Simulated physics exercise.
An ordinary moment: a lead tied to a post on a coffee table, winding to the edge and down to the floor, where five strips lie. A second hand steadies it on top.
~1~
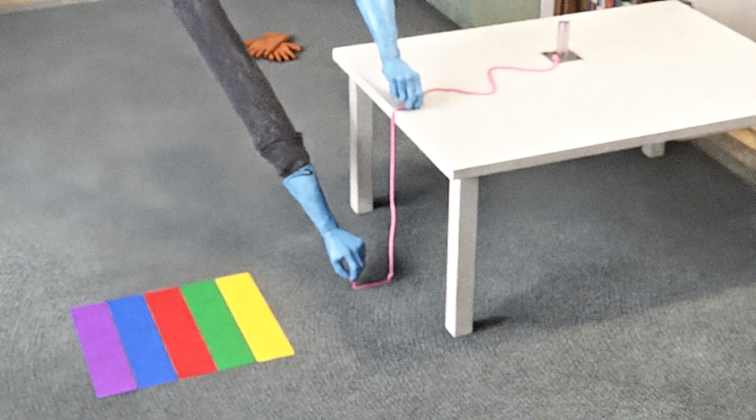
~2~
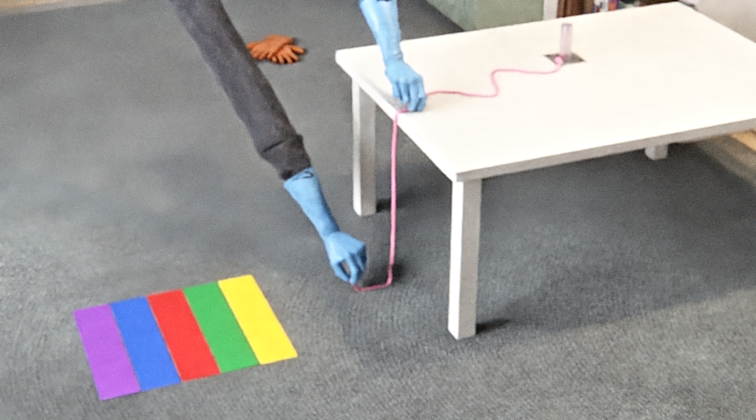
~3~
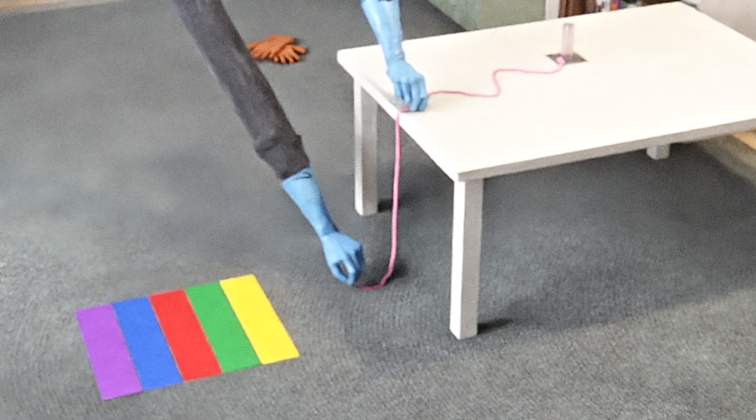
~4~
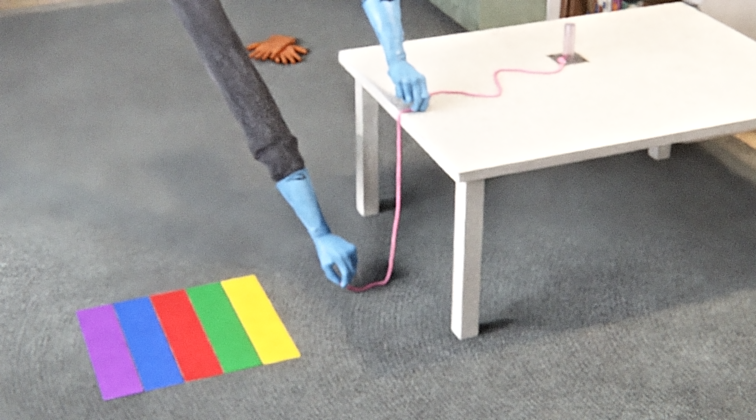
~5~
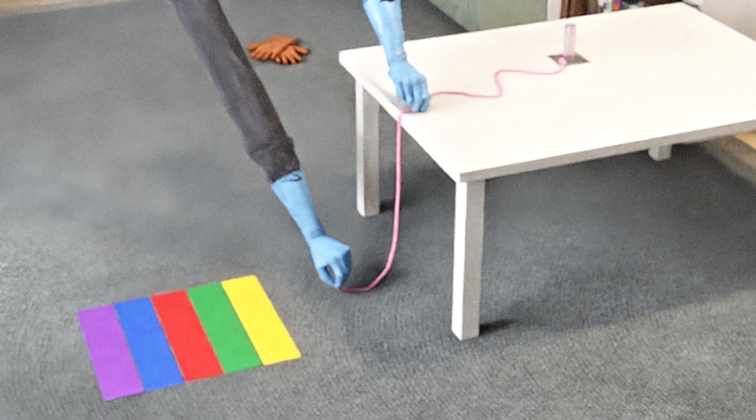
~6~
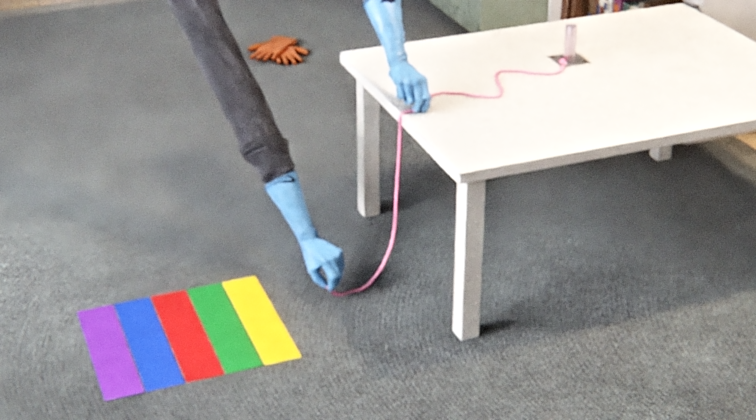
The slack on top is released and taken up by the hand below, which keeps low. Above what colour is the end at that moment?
Over blue.
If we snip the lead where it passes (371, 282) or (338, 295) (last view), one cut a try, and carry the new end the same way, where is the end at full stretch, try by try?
Near (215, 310) and (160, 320).
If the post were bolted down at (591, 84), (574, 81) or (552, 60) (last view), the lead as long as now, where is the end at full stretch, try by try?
Near (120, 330), (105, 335) and (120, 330).
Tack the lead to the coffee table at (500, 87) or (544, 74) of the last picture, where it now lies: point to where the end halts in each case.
Try by try, around (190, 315) and (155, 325).
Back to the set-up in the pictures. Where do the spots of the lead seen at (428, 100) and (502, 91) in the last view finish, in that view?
About (365, 127), and the other about (446, 91).
Soon after, end near (204, 313); over green.
Then, end near (163, 321); over blue.
At full stretch, end near (137, 326); over blue. The end stops over the blue strip.
